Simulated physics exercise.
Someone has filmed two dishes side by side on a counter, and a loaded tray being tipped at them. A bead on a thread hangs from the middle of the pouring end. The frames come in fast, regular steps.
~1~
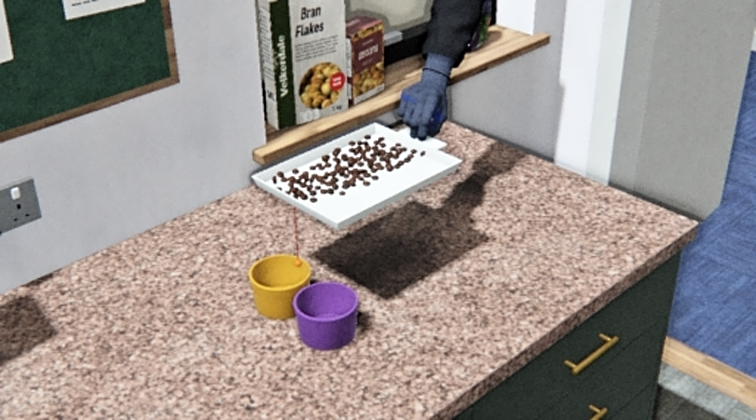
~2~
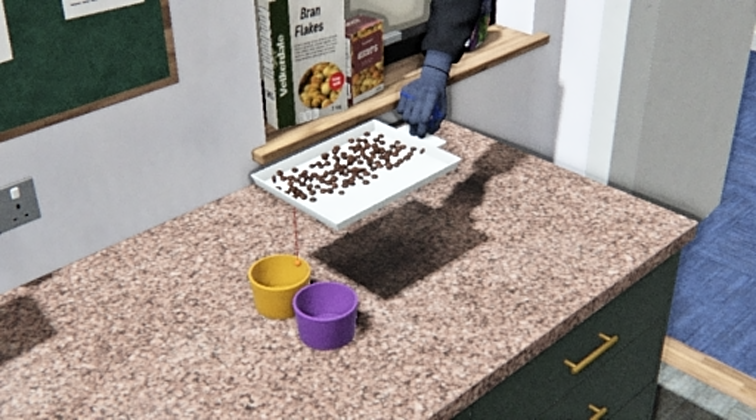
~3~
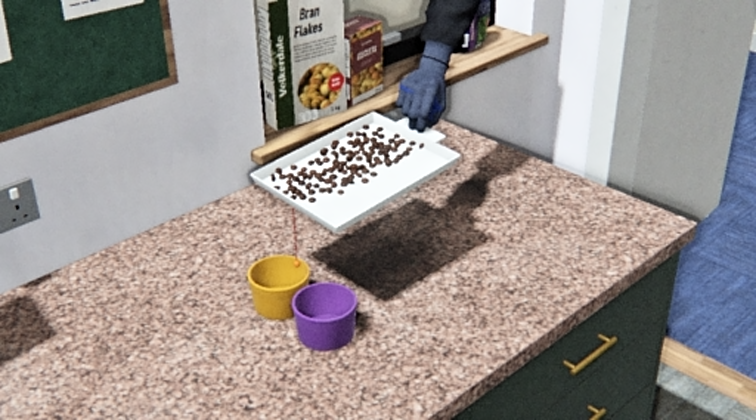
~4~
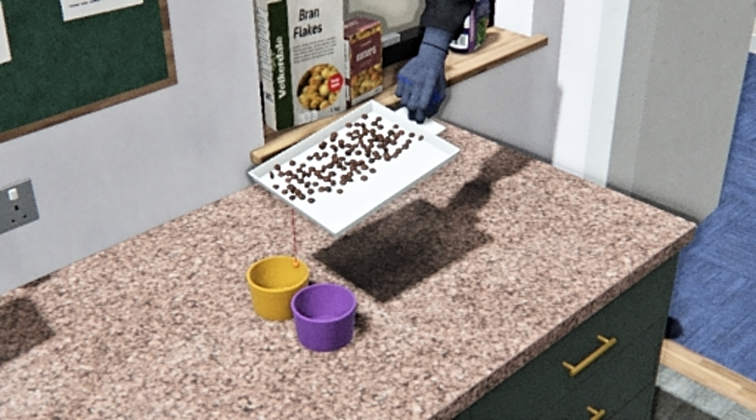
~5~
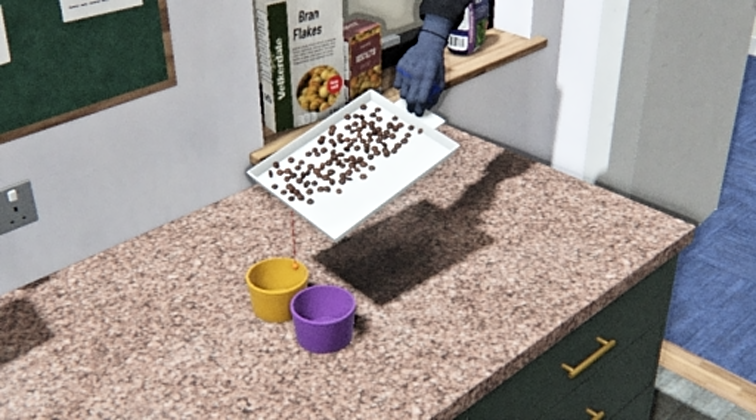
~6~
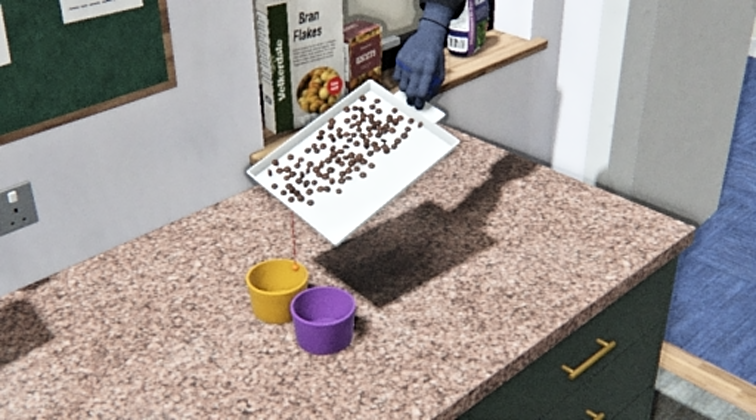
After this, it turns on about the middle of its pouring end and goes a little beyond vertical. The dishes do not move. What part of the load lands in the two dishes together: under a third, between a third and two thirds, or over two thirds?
Together they catch more than two thirds.
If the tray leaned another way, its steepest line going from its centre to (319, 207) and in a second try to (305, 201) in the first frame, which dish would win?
First the right-hand dish, then left.
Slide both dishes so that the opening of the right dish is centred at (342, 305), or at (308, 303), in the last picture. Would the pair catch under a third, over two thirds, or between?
The first try: More than two thirds. The second: In the middle band.
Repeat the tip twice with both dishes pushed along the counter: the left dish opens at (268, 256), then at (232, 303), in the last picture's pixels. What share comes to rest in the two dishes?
Near 20 % and 0 %.
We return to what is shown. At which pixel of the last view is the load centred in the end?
At about (327, 334).
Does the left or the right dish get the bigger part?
More ends in right.
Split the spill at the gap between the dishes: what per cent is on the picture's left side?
Close to 0 per cent.
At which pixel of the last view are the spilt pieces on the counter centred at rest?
Close to (356, 350).
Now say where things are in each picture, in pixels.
In the first frame, corners of the pouring end at (257, 176) and (338, 220), level; middle of the load at (351, 164), flat chocolate drops; left dish at (258, 297); right dish at (303, 327); bead on its thread at (298, 263).
In the second frame, corners of the pouring end at (257, 175) and (337, 220), level; middle of the load at (350, 162).
In the third frame, corners of the pouring end at (256, 174) and (336, 224), tipped barely, lowest at the right corner; middle of the load at (349, 159).
In the fourth frame, corners of the pouring end at (254, 173) and (336, 229), tipped a little, lowest at the right corner; middle of the load at (348, 153).
In the fifth frame, corners of the pouring end at (253, 172) and (335, 234), tipped clearly, lowest at the right corner; middle of the load at (347, 149).
In the sixth frame, corners of the pouring end at (252, 171) and (335, 239), tipped clearly, lowest at the right corner; middle of the load at (346, 147); left dish at (255, 301); right dish at (300, 332).
Soon, tray tipped steeply; about two thirds on the tray; a small part in the right dish; about a quarter in the air.
A while on, tray tipped past a quarter turn; most in the right dish; about a quarter outside both; a stray few in the air.
Towards the end, tray tipped past a quarter turn; most in the right dish; about a quarter outside both.
Finally, tray tipped past a quarter turn; most in the right dish; none in the left dish; about a quarter outside both.
